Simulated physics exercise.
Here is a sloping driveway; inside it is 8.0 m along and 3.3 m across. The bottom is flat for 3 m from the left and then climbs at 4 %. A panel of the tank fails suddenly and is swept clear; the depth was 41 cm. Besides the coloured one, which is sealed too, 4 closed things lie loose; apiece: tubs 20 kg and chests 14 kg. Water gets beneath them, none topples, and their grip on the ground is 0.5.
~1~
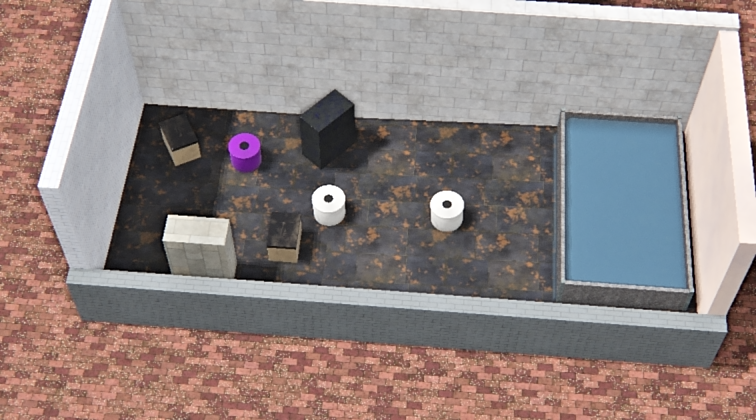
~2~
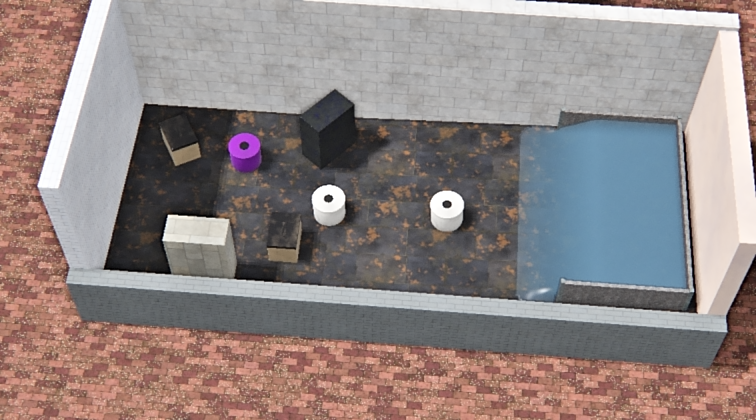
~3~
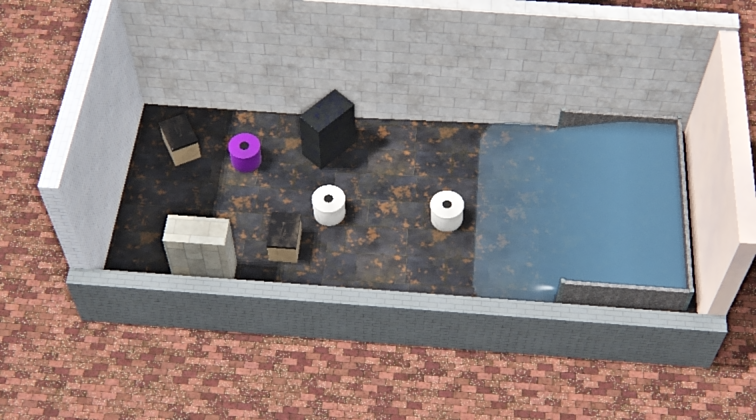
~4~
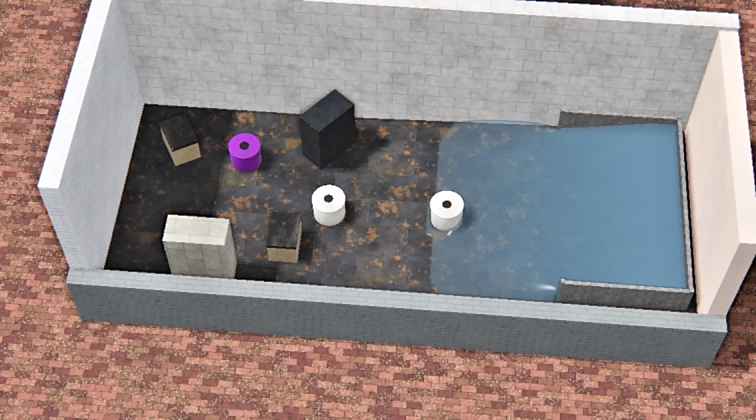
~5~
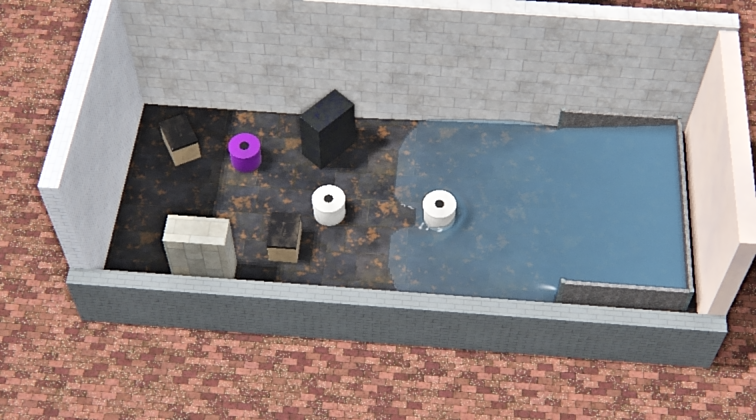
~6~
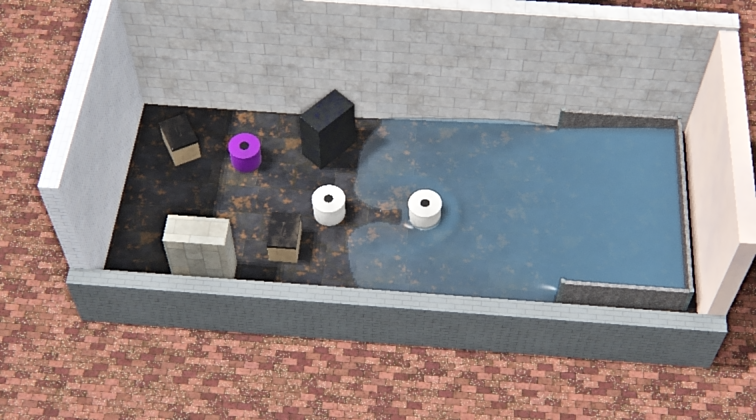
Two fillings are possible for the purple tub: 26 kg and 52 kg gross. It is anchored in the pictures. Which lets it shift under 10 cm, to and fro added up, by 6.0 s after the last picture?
For it, only the higher weight holds it.
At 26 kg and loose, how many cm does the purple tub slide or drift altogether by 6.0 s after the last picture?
Some 120 cm in all.
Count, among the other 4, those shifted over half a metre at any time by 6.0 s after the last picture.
That makes 4.
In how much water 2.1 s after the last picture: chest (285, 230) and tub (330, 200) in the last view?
About 7 and 15 cm.
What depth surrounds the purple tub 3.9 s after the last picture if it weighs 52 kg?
Roughly 11 cm.
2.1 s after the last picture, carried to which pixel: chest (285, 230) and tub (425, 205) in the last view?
Near (149, 216) and (265, 223).
Then, 0.4 s after the last picture the purple tub would be 0 cm from its start with 26 kg and 0 cm from its start with 52 kg; 0 cm of water round it then.
Then, 2.1 s after the last picture the purple tub would be 0 cm from its start with 26 kg and 0 cm from its start with 52 kg; 8 cm of water round it then.
Then, 3.9 s after the last picture the purple tub would be 4 cm from its start with 26 kg and 0 cm from its start with 52 kg; 11 cm of water round it then.
Then, 6.0 s after the last picture the purple tub would be 110 cm from its start with 26 kg and 1 cm from its start with 52 kg; 16 cm of water round it then.
